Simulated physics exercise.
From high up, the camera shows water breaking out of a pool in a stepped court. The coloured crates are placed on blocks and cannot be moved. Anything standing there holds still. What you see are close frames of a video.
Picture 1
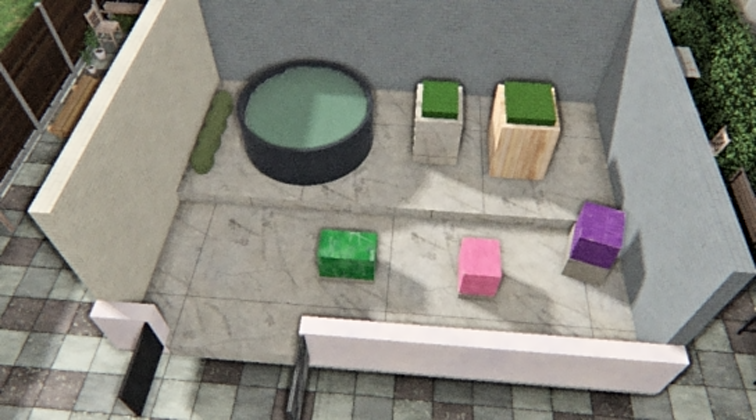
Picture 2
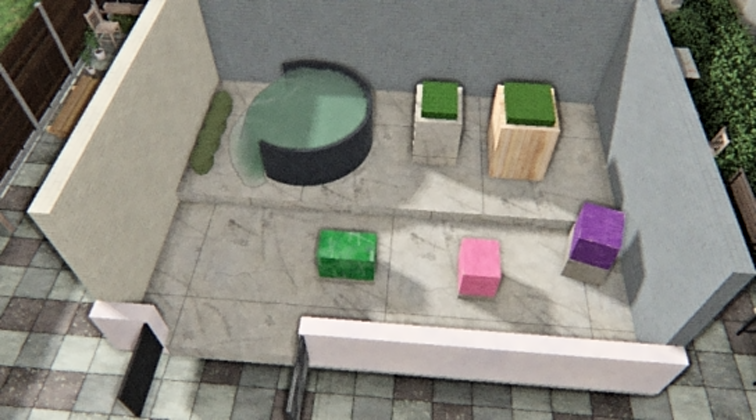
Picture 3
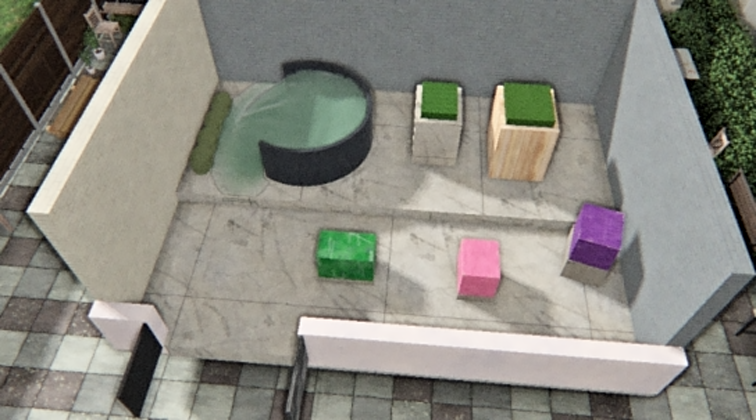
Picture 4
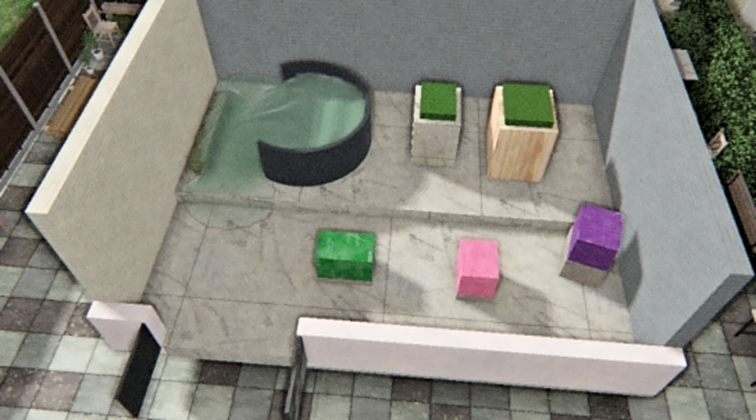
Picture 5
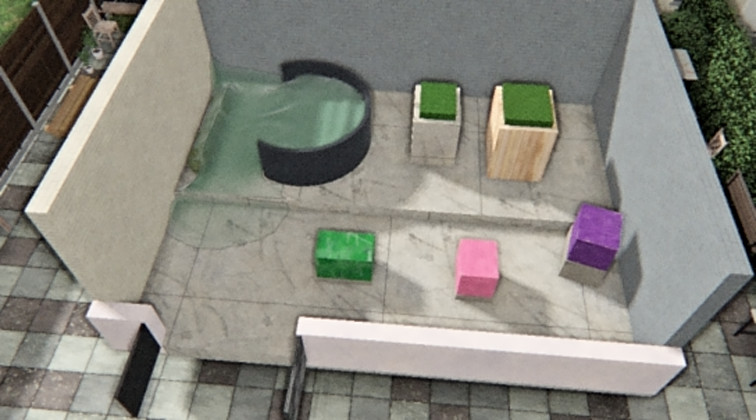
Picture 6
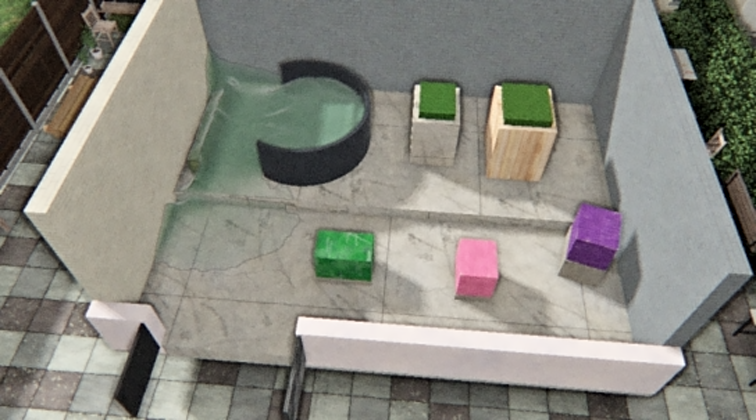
In a walled stepped court, a round pool opens and water spreads left and forward.
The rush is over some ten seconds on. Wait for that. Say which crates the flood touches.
In order: The pink crate is missed; the green crate is missed; the purple crate is missed.
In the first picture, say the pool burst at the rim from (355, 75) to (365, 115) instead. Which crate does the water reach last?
Last: The one in purple.
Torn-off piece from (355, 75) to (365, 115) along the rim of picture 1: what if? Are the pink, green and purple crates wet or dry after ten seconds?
In that case the pink crate is flooded, the green crate is flooded and the purple crate is never flooded.
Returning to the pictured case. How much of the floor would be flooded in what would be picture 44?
I'd guess some 65 per cent.
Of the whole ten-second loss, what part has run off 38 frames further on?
Roughly 75 percent.
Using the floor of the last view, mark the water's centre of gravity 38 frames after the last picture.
About (309, 176) in the last view.
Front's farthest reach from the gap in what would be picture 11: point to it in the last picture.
My guess would be about (130, 326).
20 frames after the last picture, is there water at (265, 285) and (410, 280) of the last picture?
First spot inundated, second spot spared.
A moment on, water covers 20 % of the floor; the pink crate not reached, the green crate not reached, the purple crate not reached.
Next, water covers 30 % of the floor; the pink crate not reached, the green crate not reached, the purple crate not reached.
Then, water covers 45 % of the floor; the pink crate not reached, the green crate water round its plinth, the purple crate not reached.
Later, water covers 65 % of the floor; the pink crate water round its plinth, the green crate water round its plinth, the purple crate water round its plinth.
In the end, water covers 75 % of the floor; the pink crate stayed above the water, the green crate stayed above the water, the purple crate stayed above the water.
